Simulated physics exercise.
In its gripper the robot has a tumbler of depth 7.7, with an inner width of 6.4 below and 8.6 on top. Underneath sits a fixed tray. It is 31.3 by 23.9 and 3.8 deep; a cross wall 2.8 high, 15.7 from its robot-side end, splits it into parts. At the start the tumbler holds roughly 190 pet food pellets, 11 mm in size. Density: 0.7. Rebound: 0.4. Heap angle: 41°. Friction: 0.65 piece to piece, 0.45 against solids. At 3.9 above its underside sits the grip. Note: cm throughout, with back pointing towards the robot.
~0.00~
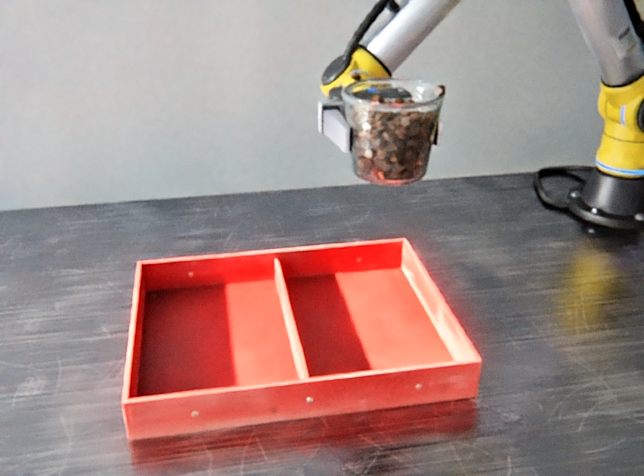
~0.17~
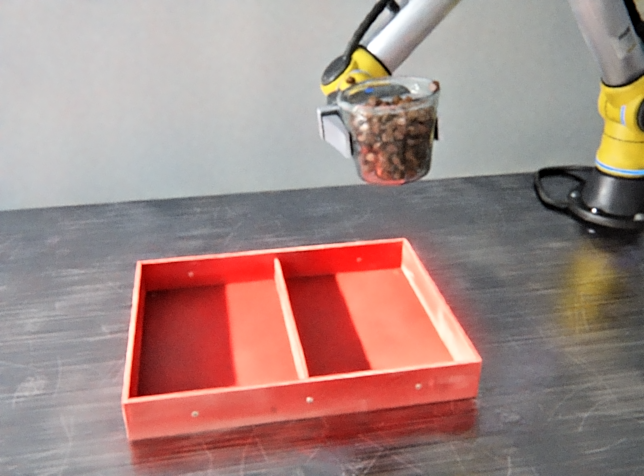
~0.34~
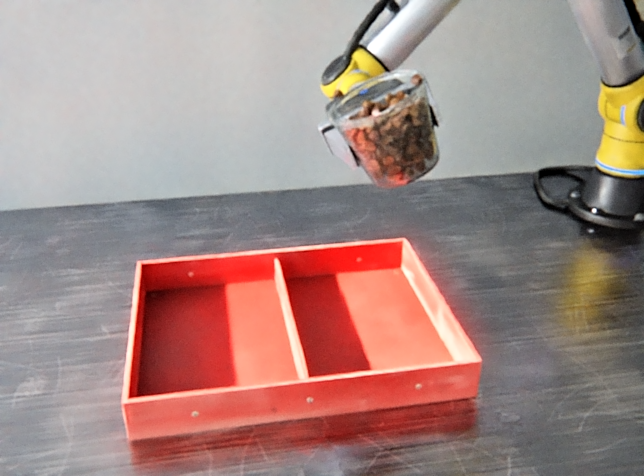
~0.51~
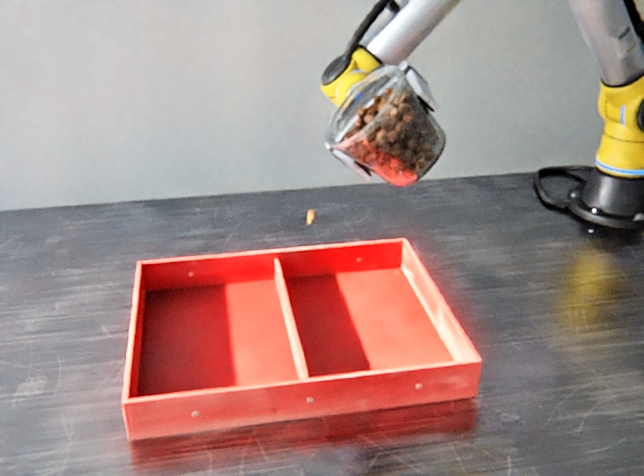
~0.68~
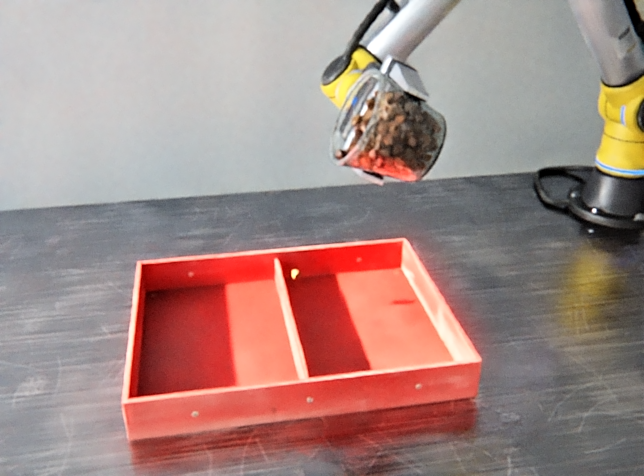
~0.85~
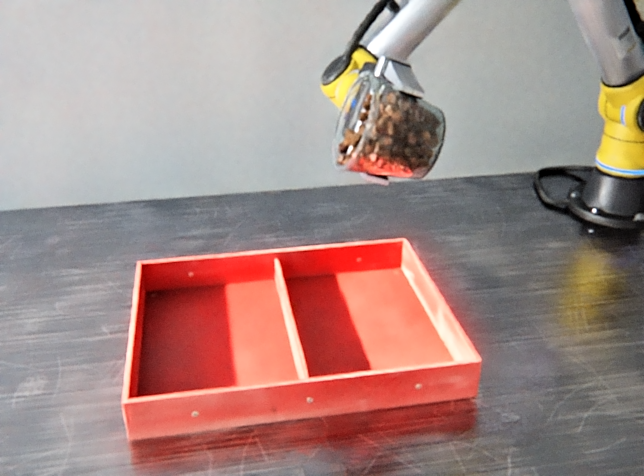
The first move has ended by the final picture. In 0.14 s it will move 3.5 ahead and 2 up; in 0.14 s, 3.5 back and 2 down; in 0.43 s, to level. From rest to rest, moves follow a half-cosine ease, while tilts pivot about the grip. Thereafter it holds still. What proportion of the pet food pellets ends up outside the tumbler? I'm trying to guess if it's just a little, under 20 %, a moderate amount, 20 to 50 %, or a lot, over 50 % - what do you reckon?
I reckon a moderate amount.
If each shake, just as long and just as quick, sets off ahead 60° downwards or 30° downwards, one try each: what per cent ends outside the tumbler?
You'd get some 5 per cent with the first setting and some 10 per cent with the second.
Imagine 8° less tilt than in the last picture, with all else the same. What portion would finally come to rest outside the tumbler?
About 20 %.
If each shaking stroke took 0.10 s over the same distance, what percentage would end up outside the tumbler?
Then roughly 80 percent.
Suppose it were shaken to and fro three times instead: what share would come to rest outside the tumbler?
70 per cent.
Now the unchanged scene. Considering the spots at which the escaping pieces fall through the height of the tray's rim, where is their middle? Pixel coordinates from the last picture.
Near (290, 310).
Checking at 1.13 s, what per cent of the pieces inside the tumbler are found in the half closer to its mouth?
About 65 percent.
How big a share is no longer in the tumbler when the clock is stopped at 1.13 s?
Roughly 25 per cent by then.
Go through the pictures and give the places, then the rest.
The first frame shows tumbler middle at (391, 134), level; upper third of the load around (389, 117), from x 355 to 440, top at y 75; 192 in the tumbler.
The second frame shows tumbler middle at (391, 134), tilted 7° forward; upper third of the load around (390, 116), from x 350 to 435, top at y 80.
The third frame shows tumbler middle at (391, 134), tilted 24° forward; upper third of the load around (396, 117), from x 340 to 430, top at y 80.
The fourth frame shows tumbler middle at (392, 134), tilted 46° forward; upper third of the load around (397, 116), from x 310 to 435, top at y 90; 191 in the tumbler, 1 in flight or on a rim.
The fifth frame shows tumbler middle at (392, 133), tilted 63° forward; upper third of the load around (396, 115), from x 295 to 435, top at y 95; 191 in the tumbler, 1 in the robot-side part.
The sixth frame shows tumbler middle at (392, 133), tilted 70° forward; upper third of the load around (396, 116), from x 295 to 435, top at y 95; 191 in the tumbler, 1 in the robot-side part.
After 1.13 s, tilted 70° forward, highest piece 24 above the table; 141 in the tumbler, 1 in the robot-side part, 50 in flight or on a rim.
After 1.42 s, tilted 17° forward, highest piece 25 above the table; 124 in the tumbler, 33 in the robot-side part, 33 in the far-side part, 2 in flight or on a rim.
After 1.76 s, level, highest piece 25 above the table; 124 in the tumbler, 35 in the far-side part, 33 in the robot-side part.
After 2.81 s, level, highest piece 25 above the table; 124 in the tumbler, 35 in the far-side part, 33 in the robot-side part.
At rest, 124 in the tumbler, 35 in the far-side part, 33 in the robot-side part. That is 35 % outside the tumbler.
